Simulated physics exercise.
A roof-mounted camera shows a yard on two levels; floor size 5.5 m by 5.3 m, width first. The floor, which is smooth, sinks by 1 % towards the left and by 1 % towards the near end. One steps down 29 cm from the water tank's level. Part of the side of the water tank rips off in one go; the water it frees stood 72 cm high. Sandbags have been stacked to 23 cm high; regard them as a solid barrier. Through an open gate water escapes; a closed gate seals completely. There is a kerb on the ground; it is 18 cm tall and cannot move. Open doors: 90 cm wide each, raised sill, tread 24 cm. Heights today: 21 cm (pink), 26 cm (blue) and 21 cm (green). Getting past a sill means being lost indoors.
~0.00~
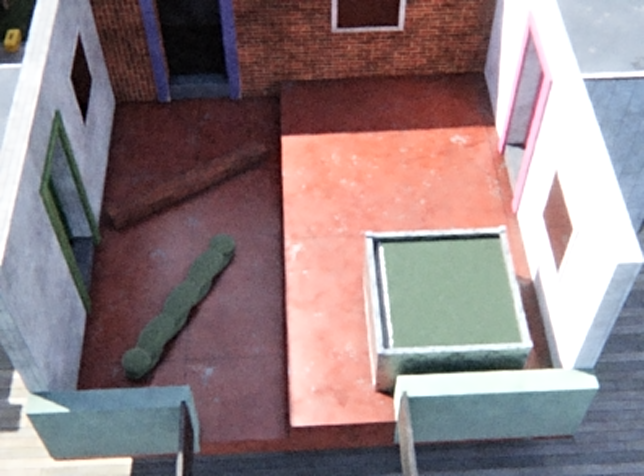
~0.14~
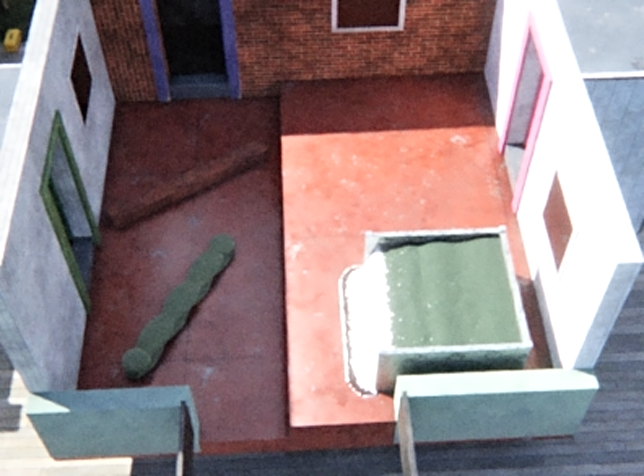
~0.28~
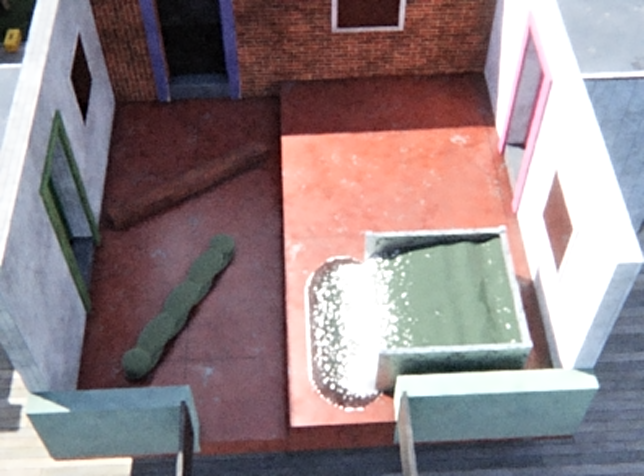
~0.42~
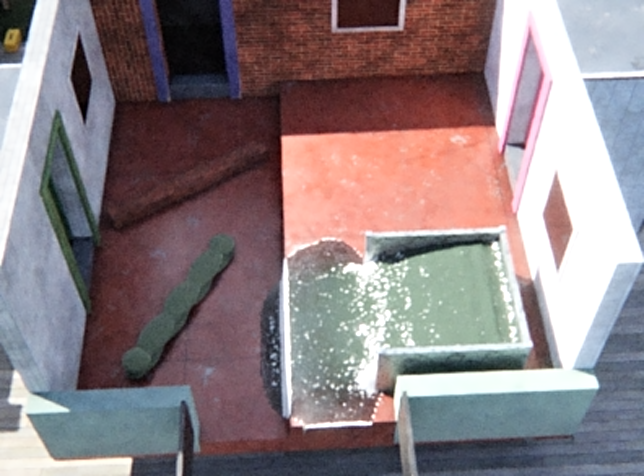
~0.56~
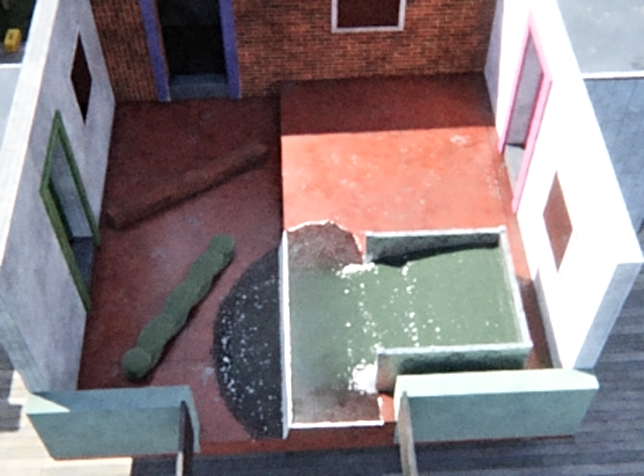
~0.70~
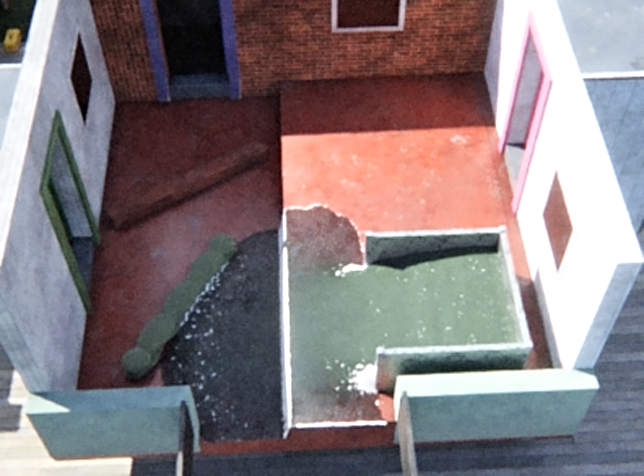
Water bursts from the left side of a square, green-looking tank on the right of a small walled yard, seen from a fixed camera high above. Brick lines the back, with a green-framed door left, a pink-framed one right, and a brown kerb and dark green sandbags on the lower left floor. Foaming, it spreads left across the red floor, drops over the step and reaches the sandbags.
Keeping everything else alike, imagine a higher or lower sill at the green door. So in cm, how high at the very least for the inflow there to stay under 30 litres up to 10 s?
At least 8.5 cm or so.
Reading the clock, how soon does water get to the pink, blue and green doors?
Arrival times - pink: Not within the 10 s; blue: 4.0 s; green: 2.0 s.
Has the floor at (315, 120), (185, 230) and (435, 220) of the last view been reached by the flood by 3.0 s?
Taking the spots one by one: Untouched, swamped, untouched.
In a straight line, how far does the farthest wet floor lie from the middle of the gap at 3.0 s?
Roughly 4.8 m.
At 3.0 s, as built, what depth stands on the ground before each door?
Door by door in cm - pink 0, blue 0, green 9.
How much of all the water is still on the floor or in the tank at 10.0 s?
Around 56 in a hundred parts remain.
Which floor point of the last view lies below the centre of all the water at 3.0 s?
About (223, 315).
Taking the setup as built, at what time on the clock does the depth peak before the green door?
Around 2.4 s, give or take.
After 1.4 s water covers 30 % of the floor, deepest (58 cm) near (72, 429); it has not reached the green door.
After 3.0 s water covers 40 % of the floor, deepest (30 cm) near (72, 429); 9 cm at the green door, 0 litres in over its 21 cm sill.
After 10.0 s water covers 45 % of the floor, deepest (13 cm) near (161, 305); 10 cm at the green door, 0 litres in over its 21 cm sill.
At the green door as built, the water arrived by 2.0 s and peaked near 15 cm at 2.4 s.
With a sill of 6.5 cm, 55 litres would have come in within the 10 s; with 10.5 cm, 11 litres. So under 30 litres takes about 8.5 cm.
